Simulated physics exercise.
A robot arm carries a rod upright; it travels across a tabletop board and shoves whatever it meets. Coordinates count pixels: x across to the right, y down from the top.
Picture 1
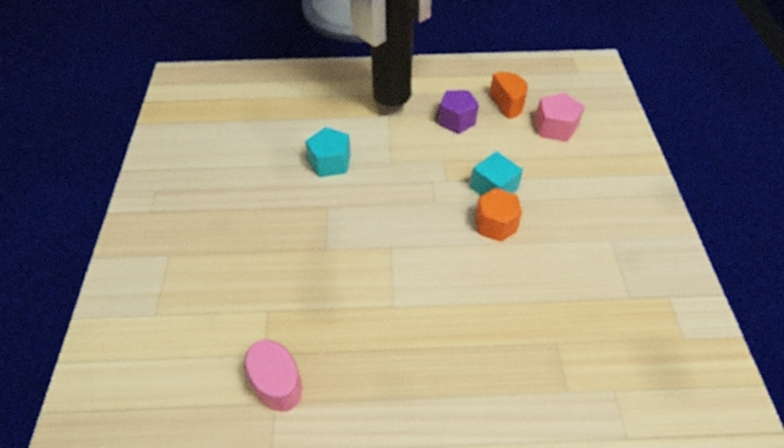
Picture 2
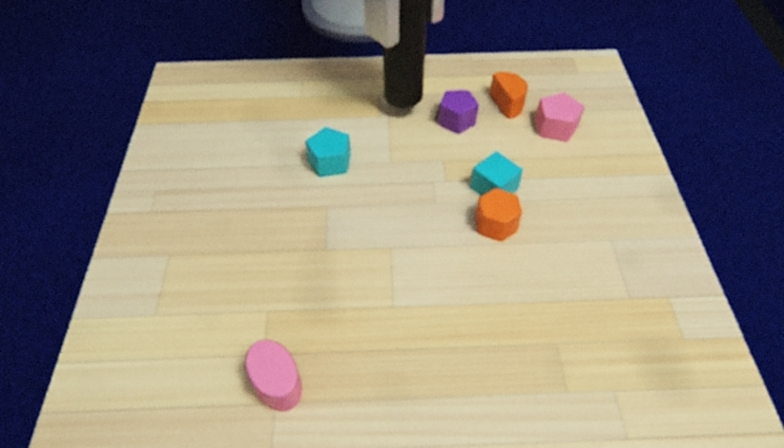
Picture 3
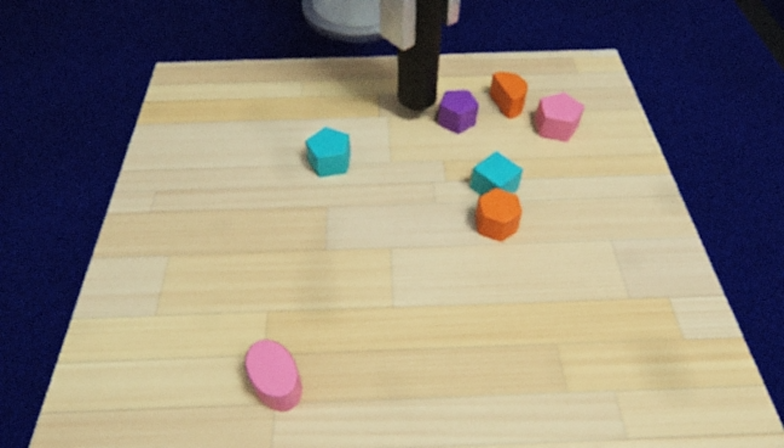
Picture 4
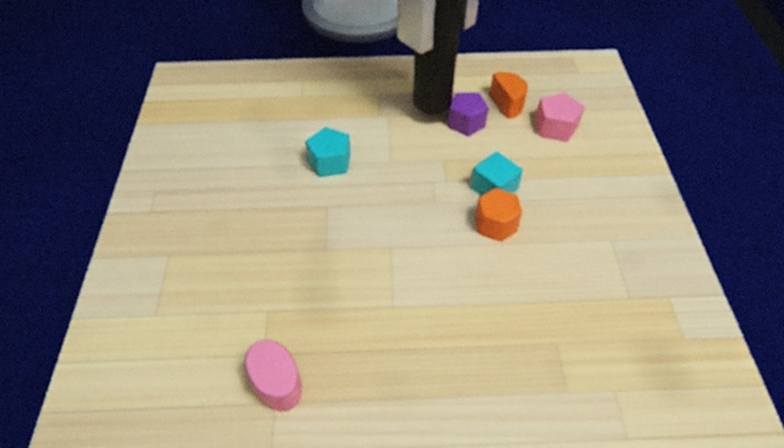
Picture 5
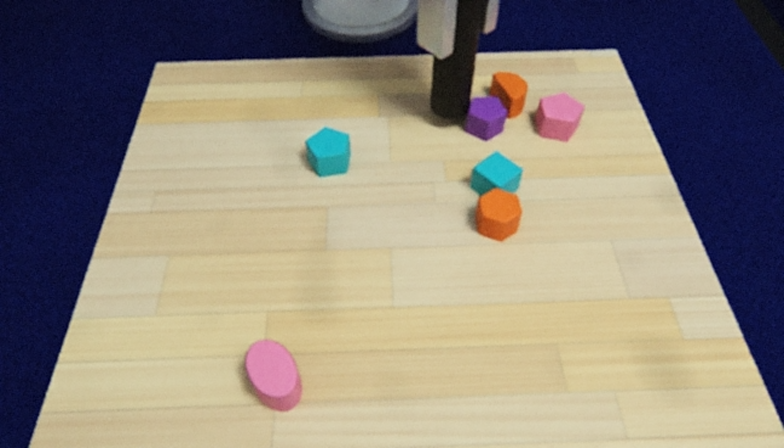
On a light wooden board scattered with colourful blocks, a dark rod moved right along the far side, met the purple five-sided block, and pushed it right, close to the orange half-round one.
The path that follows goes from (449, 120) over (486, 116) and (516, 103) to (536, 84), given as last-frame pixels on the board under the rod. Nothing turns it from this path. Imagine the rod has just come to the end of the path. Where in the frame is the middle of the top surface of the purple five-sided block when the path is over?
Roughly at (526, 113).
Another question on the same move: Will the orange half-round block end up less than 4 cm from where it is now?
That would be a no.
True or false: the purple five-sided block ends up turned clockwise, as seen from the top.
It is true.
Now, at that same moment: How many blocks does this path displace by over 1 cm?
I expect two blocks to be moved by more than 1 cm.
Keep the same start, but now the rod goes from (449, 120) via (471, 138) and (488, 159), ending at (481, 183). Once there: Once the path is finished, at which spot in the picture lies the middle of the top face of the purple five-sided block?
If I read the scene right, the answer is (523, 120).
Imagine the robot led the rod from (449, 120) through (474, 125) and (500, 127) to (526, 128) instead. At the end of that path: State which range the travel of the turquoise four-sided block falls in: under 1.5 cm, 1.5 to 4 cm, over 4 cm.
Movement: Under 1.5 cm.
On the path given first. One third of the way, rod (489, 102); purple five-sided block (521, 112), turned 30° clockwise.
Two thirds of the way, rod (519, 89); purple five-sided block (526, 113), turned 40° clockwise; orange half-round block (540, 68), turned 25° anticlockwise.
At the end, rod (539, 70); purple five-sided block (526, 113), turned 40° clockwise; orange half-round block (561, 51), turned 15° anticlockwise; pink five-sided block unmoved.
